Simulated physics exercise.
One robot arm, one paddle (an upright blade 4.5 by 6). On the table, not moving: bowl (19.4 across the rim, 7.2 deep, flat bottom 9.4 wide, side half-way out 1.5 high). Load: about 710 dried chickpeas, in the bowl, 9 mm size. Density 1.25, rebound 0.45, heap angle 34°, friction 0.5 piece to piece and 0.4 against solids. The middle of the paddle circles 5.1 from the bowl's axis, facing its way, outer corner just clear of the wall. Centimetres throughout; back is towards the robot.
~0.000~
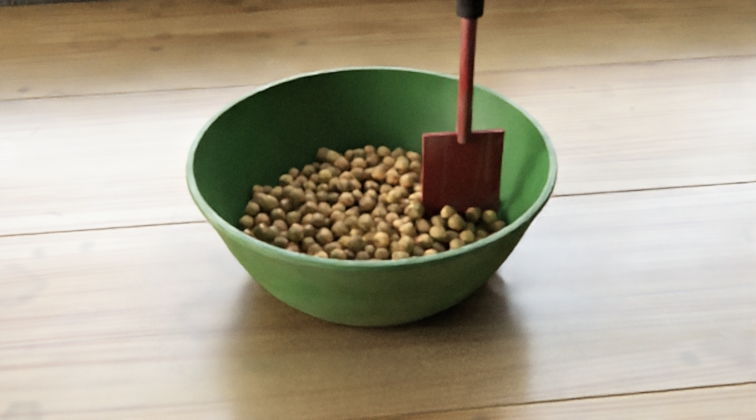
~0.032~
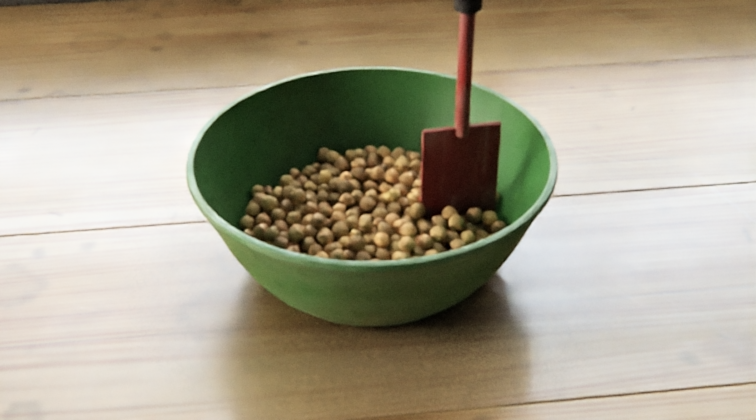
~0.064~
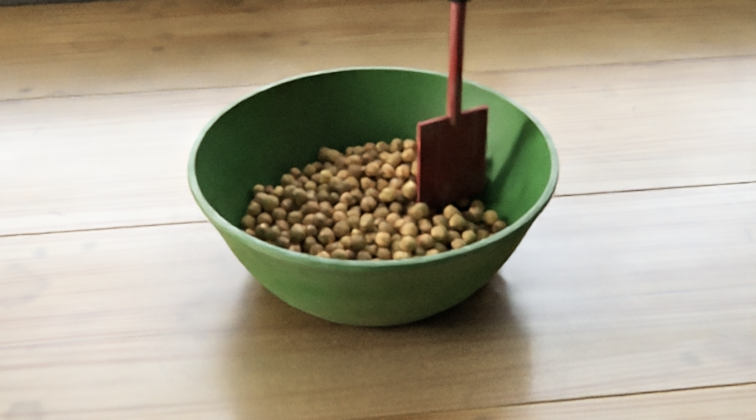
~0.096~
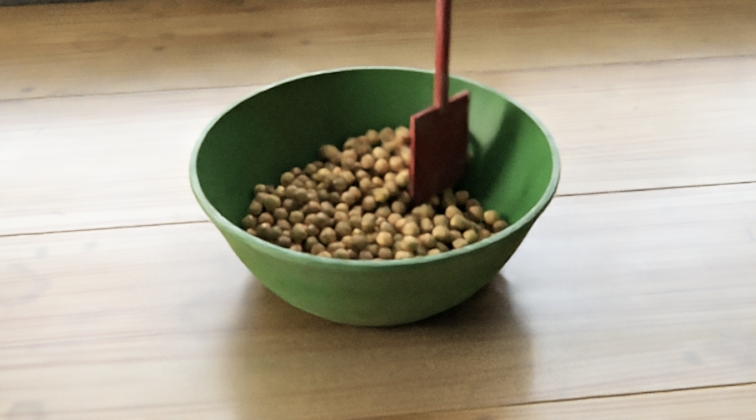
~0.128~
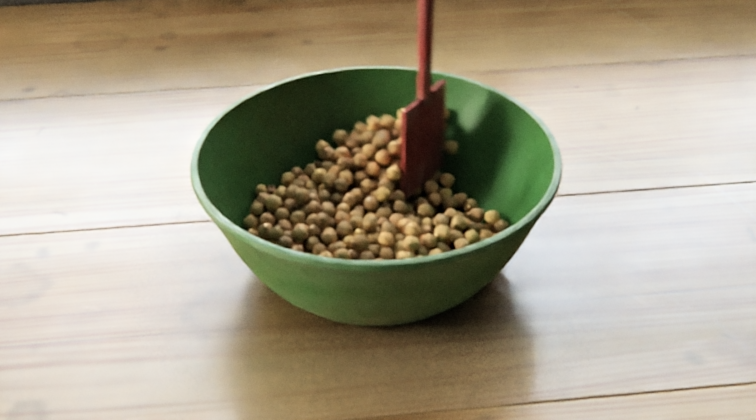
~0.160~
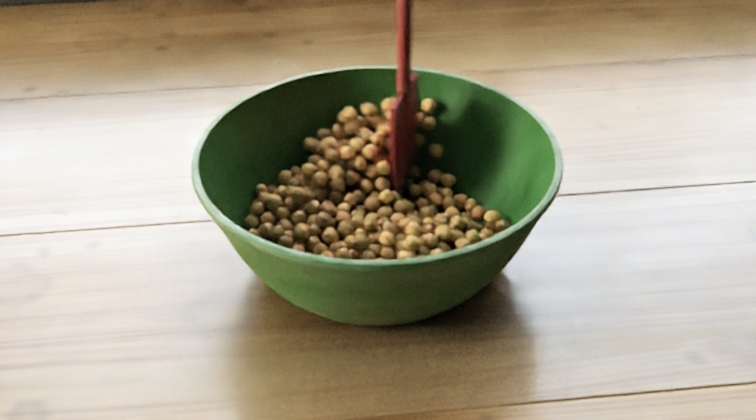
A green bowl holding a heap of small, round, tan chickpeas sits on a pale wooden table, seen from above at an angle by a still camera. A red paddle with a flat, upright blade stands in the chickpeas at the bowl's right side. The paddle sweeps leftward and toward the back, turning edge-on as it pushes chickpeas into a higher pile near the rear wall.
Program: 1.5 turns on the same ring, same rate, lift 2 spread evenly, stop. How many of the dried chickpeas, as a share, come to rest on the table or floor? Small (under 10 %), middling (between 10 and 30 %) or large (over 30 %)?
Answer: Small; under 10 % of the dried chickpeas finish on the table or floor.
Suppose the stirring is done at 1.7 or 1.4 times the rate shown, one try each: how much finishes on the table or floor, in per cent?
Some 10 and 5 per cent.
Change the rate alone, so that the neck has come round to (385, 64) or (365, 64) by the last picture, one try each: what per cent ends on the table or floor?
About 5 and 5 per cent.
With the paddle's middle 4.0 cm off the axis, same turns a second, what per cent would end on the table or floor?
In that case some 0 per cent.
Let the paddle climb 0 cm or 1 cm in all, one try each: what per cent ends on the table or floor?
About 5 and 0 per cent.
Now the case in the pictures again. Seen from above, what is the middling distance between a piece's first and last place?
About 2 cm.
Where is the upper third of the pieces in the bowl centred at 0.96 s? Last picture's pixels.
At about (392, 202).
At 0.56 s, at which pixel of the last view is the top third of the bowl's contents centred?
Near (389, 258).
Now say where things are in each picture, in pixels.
In the first picture, paddle neck at (465, 108), 0° round; upper third of the load around (371, 220), from x 245 to 500, top at y 150; 707 in the bowl.
In the second picture, paddle neck at (463, 103), 6° round; upper third of the load around (372, 217), from x 245 to 500, top at y 150.
In the third picture, paddle neck at (455, 91), 21° round; upper third of the load around (377, 213), from x 250 to 500, top at y 140.
In the fourth picture, paddle neck at (442, 81), 36° round; upper third of the load around (378, 207), from x 250 to 500, top at y 130.
In the fifth picture, paddle neck at (425, 72), 51° round; upper third of the load around (371, 201), from x 250 to 500, top at y 115.
In the sixth picture, paddle neck at (404, 67), 66° round; upper third of the load around (362, 198), from x 250 to 505, top at y 105; 707 in the bowl.
By 0.56 s, 252° round, highest piece 8 above the table; 706 in the bowl, 1 on the table or floor.
By 0.96 s, 78° round, highest piece 7 above the table; 703 in the bowl, 4 on the table or floor.
By 1.35 s, 180° round, highest piece 5 above the table; 703 in the bowl, 4 on the table or floor.
By 2.05 s, 180° round, highest piece 5 above the table; 703 in the bowl, 4 on the table or floor.
Final count, 703 in the bowl, 4 on the table or floor. That is 1 % on the table or floor.
